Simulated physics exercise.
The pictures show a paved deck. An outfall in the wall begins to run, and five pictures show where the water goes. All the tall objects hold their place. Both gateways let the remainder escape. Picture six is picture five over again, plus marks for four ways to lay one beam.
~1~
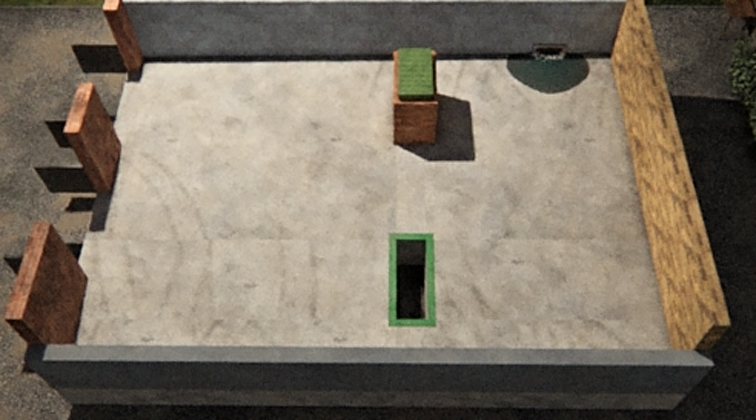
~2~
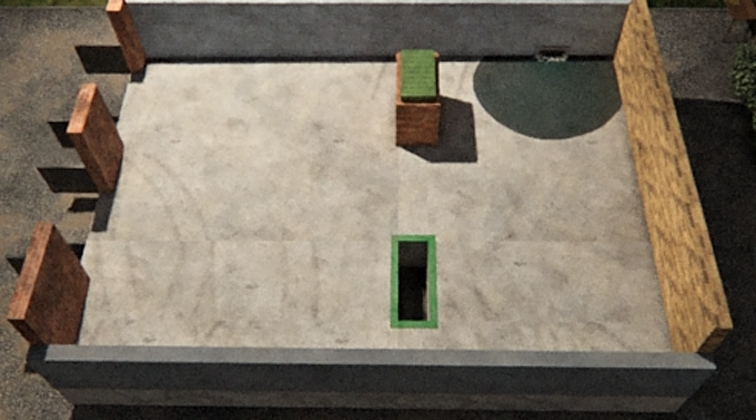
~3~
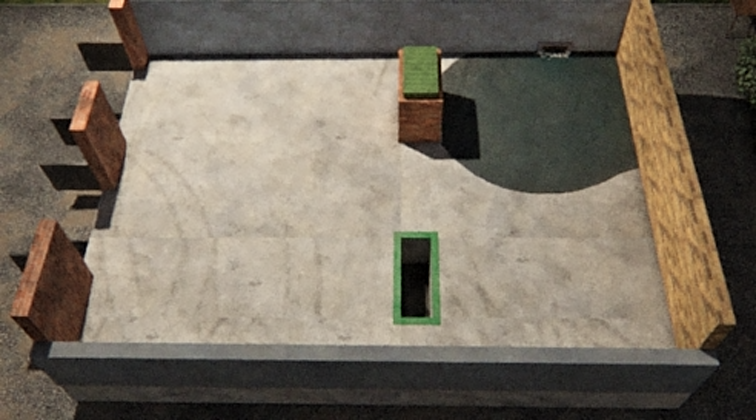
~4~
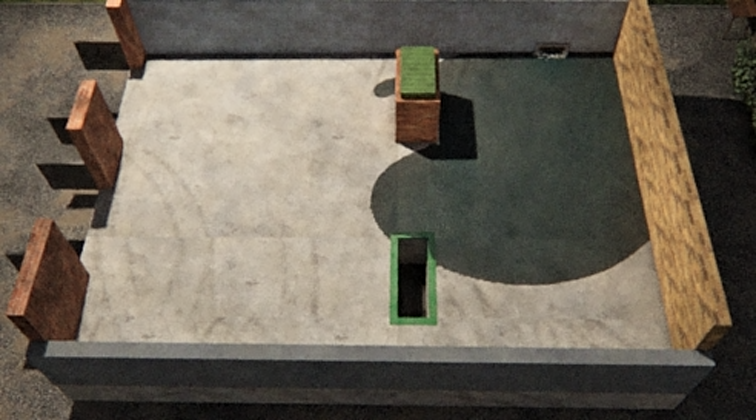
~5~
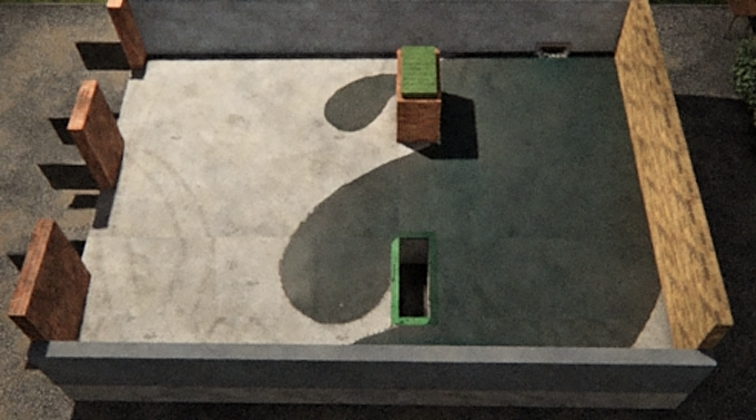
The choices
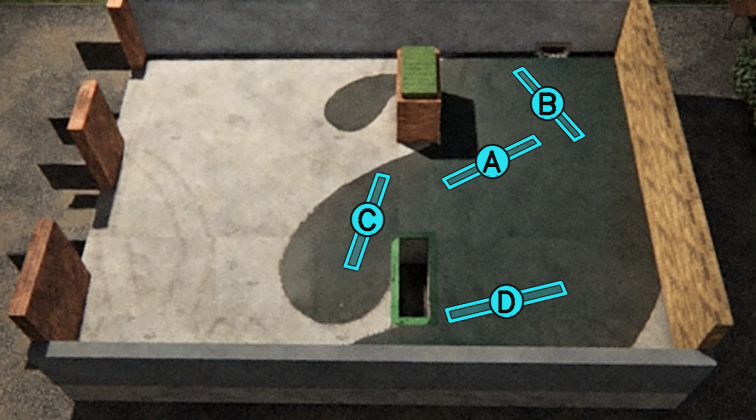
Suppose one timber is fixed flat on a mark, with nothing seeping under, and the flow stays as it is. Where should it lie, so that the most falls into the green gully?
Take D.
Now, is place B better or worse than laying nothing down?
Place B is worse.
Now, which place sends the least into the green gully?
That is place A.
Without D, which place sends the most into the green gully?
C.
In cyan, A from (446, 183) to (536, 140); B from (518, 70) to (578, 137); C from (351, 267) to (383, 175); D from (448, 315) to (563, 287).
Choosing A, about 23 % of the stream goes into the green gully, about 67 % out by the gates.
Choosing B, about 31 % of the stream goes into the green gully, about 59 % out by the gates.
Choosing C, about 45 % of the stream goes into the green gully, about 45 % out by the gates.
Choosing D, about 64 % of the stream goes into the green gully, about 25 % out by the gates.
